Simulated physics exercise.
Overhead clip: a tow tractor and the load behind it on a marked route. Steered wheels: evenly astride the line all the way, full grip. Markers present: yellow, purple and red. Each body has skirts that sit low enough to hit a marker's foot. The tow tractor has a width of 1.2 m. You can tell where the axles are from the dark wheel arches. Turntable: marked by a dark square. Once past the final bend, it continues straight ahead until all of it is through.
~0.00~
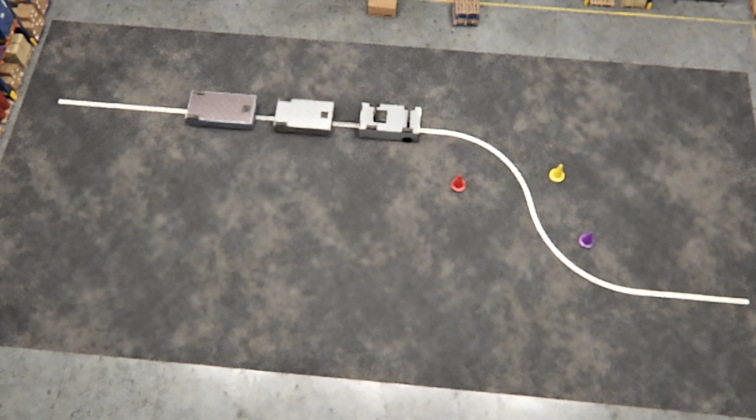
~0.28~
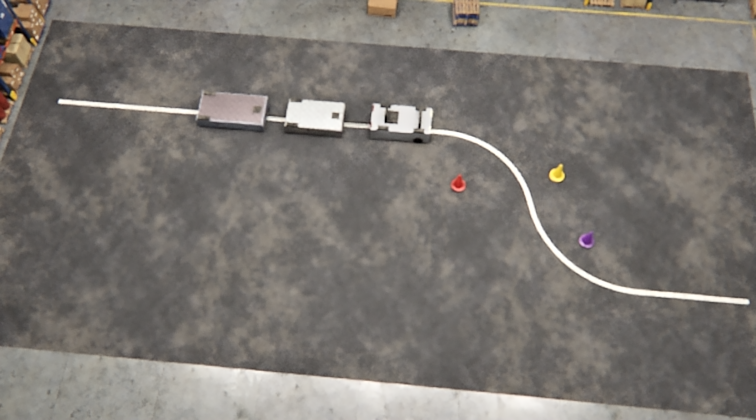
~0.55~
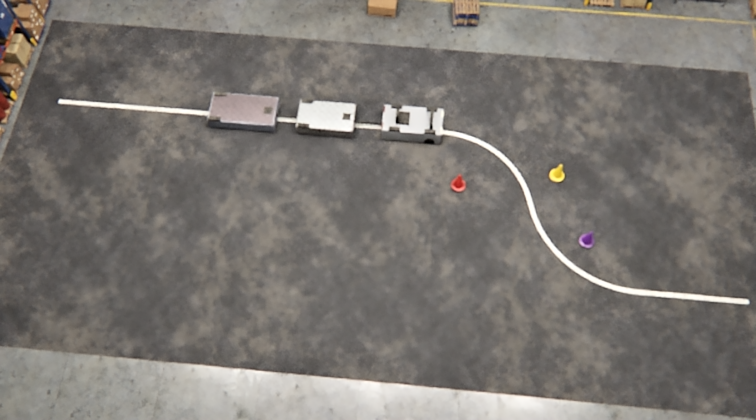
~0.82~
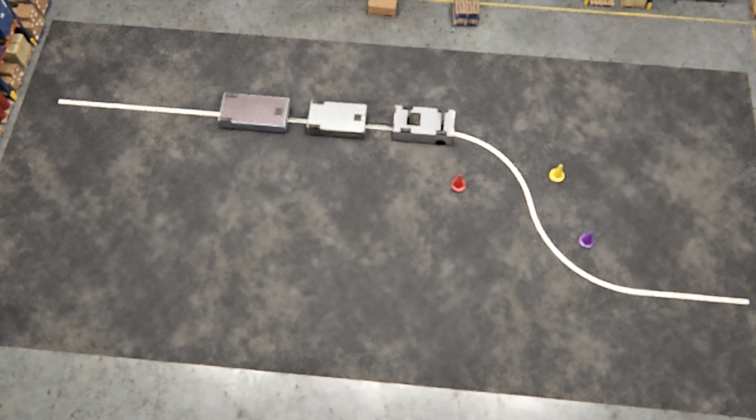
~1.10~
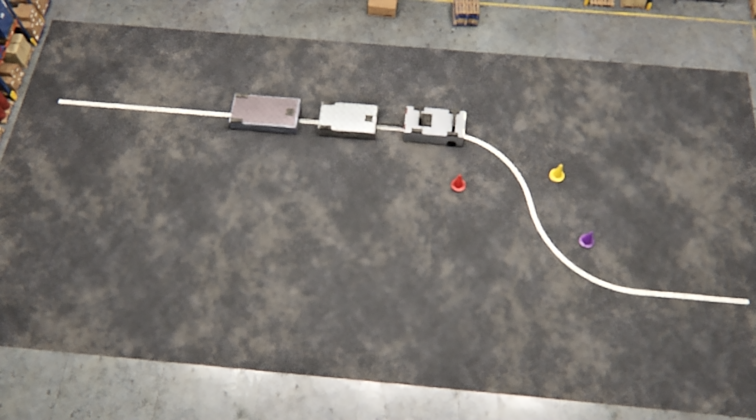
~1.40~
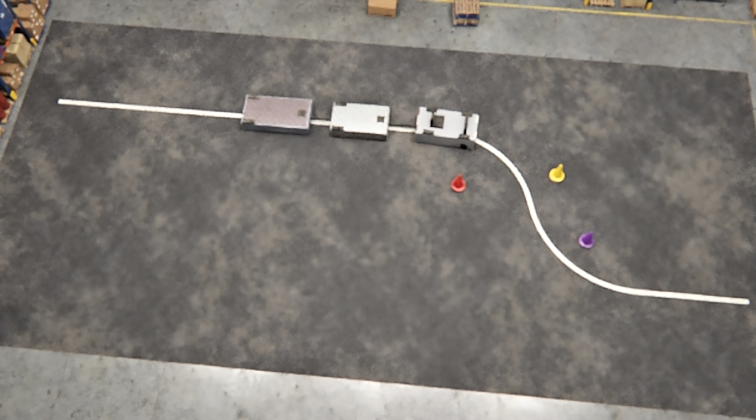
A pale tow tractor pulling two boxy trailers, the front one whitish and the rear one brownish-grey, rolls slowly rightward along a white line, seen from above on a warehouse's dark mottled floor. Red, yellow and purple markers stand near the line's curving section, right of centre. The train travels straight a short way, then the tractor begins turning slightly downward into the bend, while the camera stays still.
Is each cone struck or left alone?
Yellow - left alone; purple - struck; red - left alone.
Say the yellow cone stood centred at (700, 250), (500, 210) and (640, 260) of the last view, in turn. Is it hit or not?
In the first spot it is left alone, in the second contacted, and in the third contacted.
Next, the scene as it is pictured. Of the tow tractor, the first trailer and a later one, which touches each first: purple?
For purple, it is the front trailer.
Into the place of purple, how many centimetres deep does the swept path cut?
Purple 55.
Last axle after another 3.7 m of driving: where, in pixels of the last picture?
Roughly at (338, 116).
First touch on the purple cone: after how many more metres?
10.0 m.
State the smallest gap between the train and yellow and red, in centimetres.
Spare: Yellow 35; red 15.
By 3.4 s, the last axle is at (328, 115) of the last picture, on the line; yellow has been passed with 35 cm to spare.
By 7.7 s, the last axle is at (472, 156) of the last picture, 105 cm off the line; the first trailer has hit purple.
By 8.0 s, the last axle is at (480, 162) of the last picture, 110 cm off the line; red has been passed with 15 cm to spare.
By 14.9 s, the last axle is at (746, 291) of the last picture, 20 cm off the line; 1 of 3 struck in all.
